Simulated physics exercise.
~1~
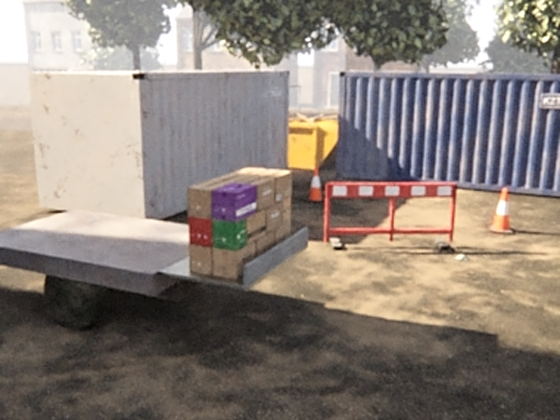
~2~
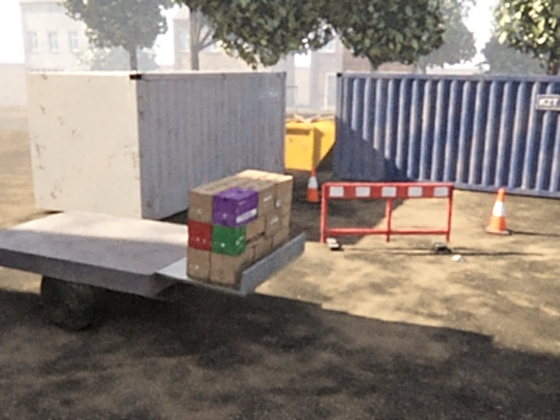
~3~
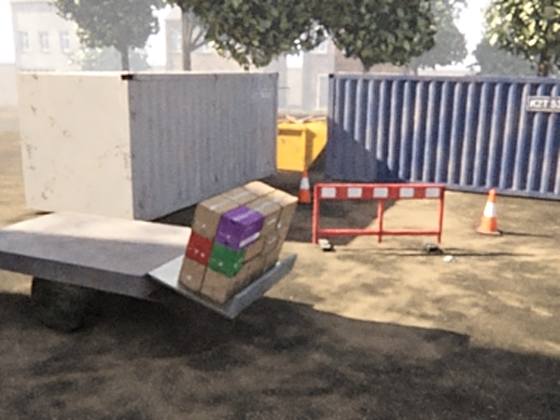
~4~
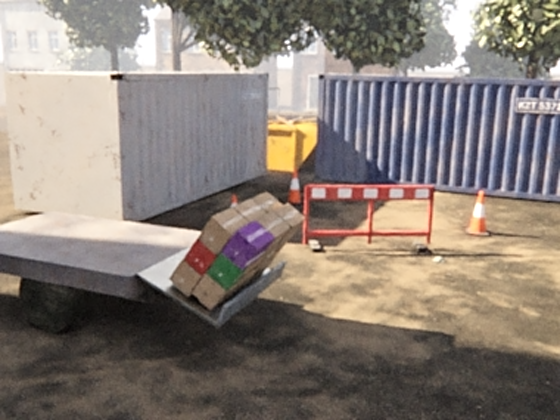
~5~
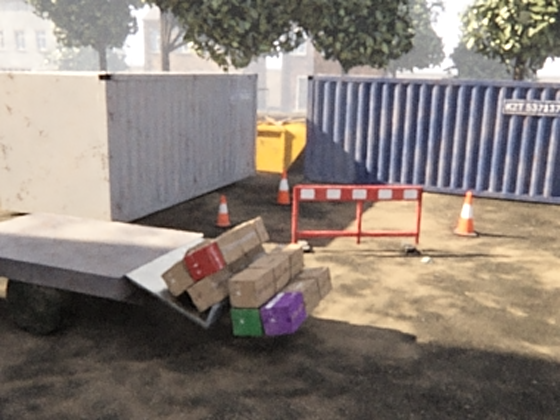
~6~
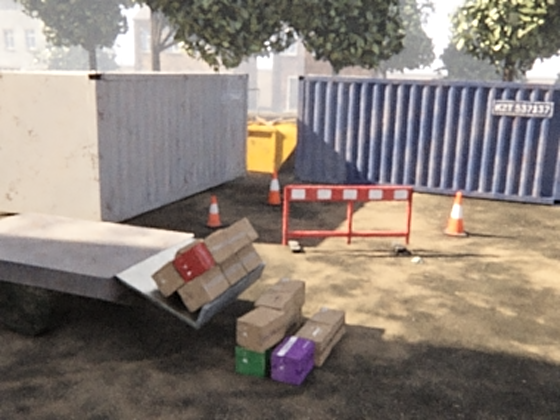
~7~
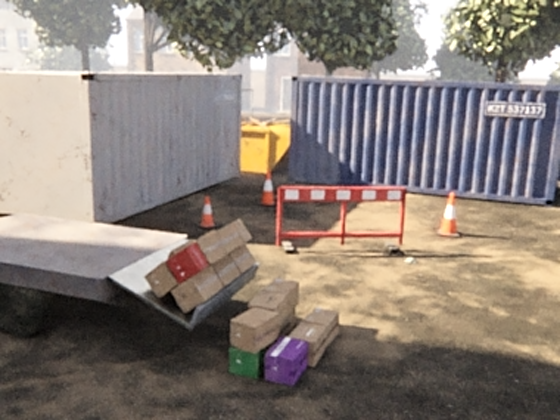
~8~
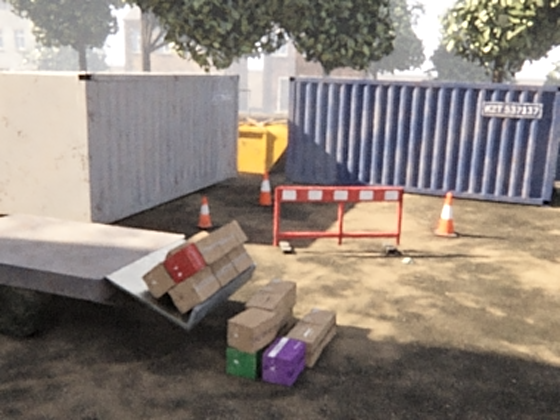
A flap on a flat-bed tips down, and half its taped cartons tumble onto the ground.
